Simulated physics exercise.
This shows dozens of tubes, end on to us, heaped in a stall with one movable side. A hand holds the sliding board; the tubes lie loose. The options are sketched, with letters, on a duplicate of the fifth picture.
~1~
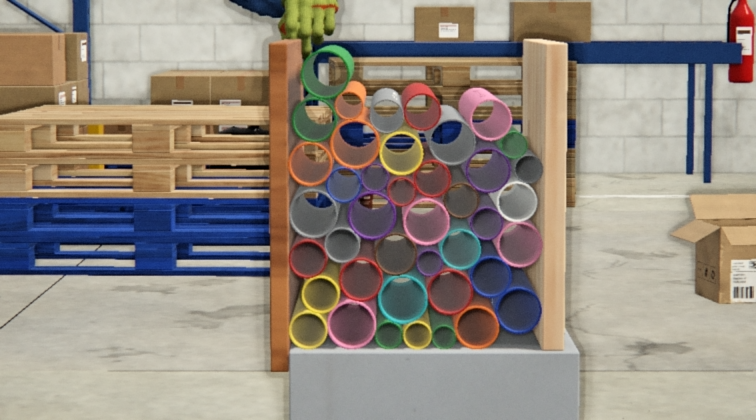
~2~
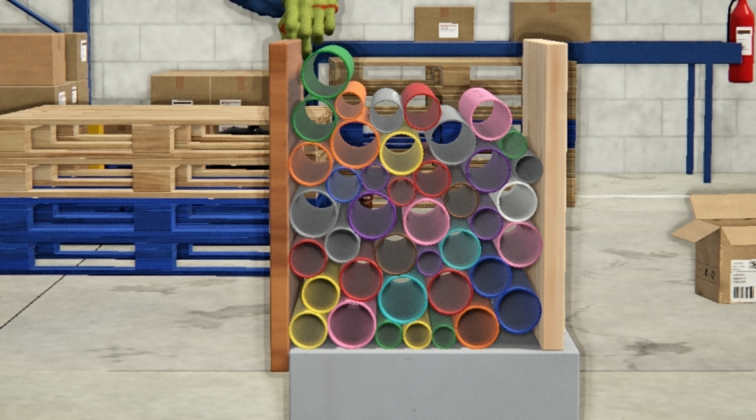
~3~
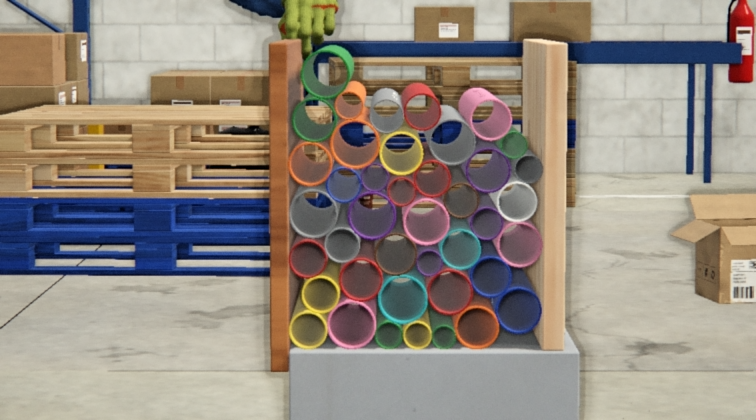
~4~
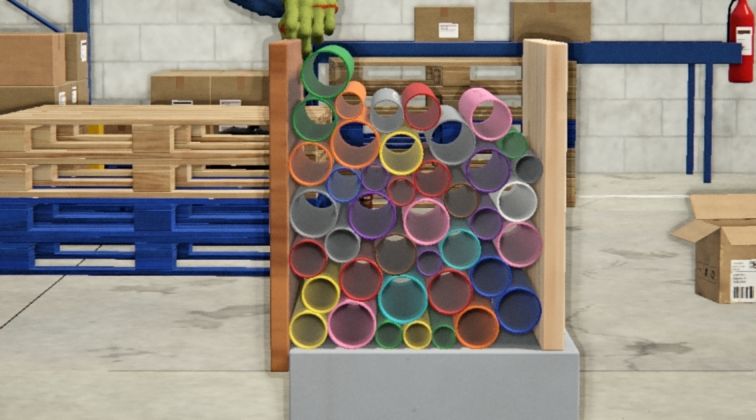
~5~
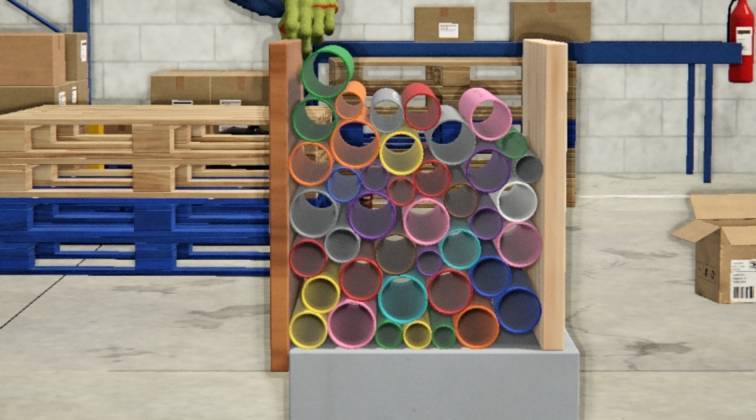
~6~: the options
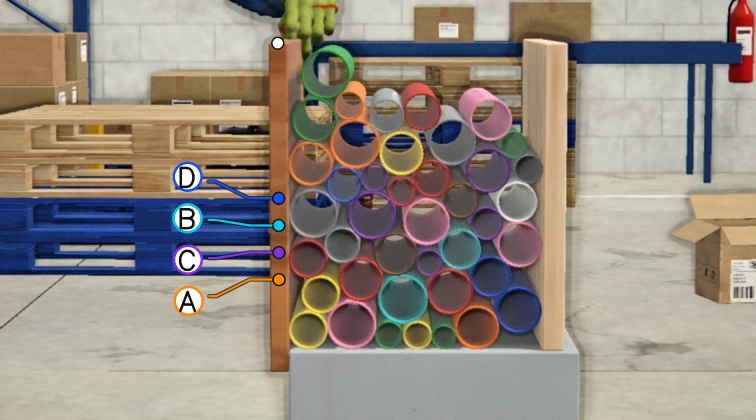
A gloved hand stays at the left board while the stacked colourful tubes remain still.
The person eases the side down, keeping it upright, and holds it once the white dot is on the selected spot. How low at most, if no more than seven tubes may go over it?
Slide it to B.
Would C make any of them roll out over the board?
At C: Yes.
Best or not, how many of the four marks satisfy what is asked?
Two of the four.
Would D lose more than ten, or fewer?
It loses fewer than ten.
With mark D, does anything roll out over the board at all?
Yes, at D.
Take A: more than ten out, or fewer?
It loses more than ten.
On the marked copy, A at (279, 280); B at (279, 225); C at (279, 253); D at (279, 198); the white dot at (278, 43).
With B. Early on, top of the board (288, 121).
Further on, top of the board (288, 208).
At the end, top of the board (288, 225), about four out over the board.
As for the rest, A more than seven out over the board; C eight out over the board; D about four out over the board.
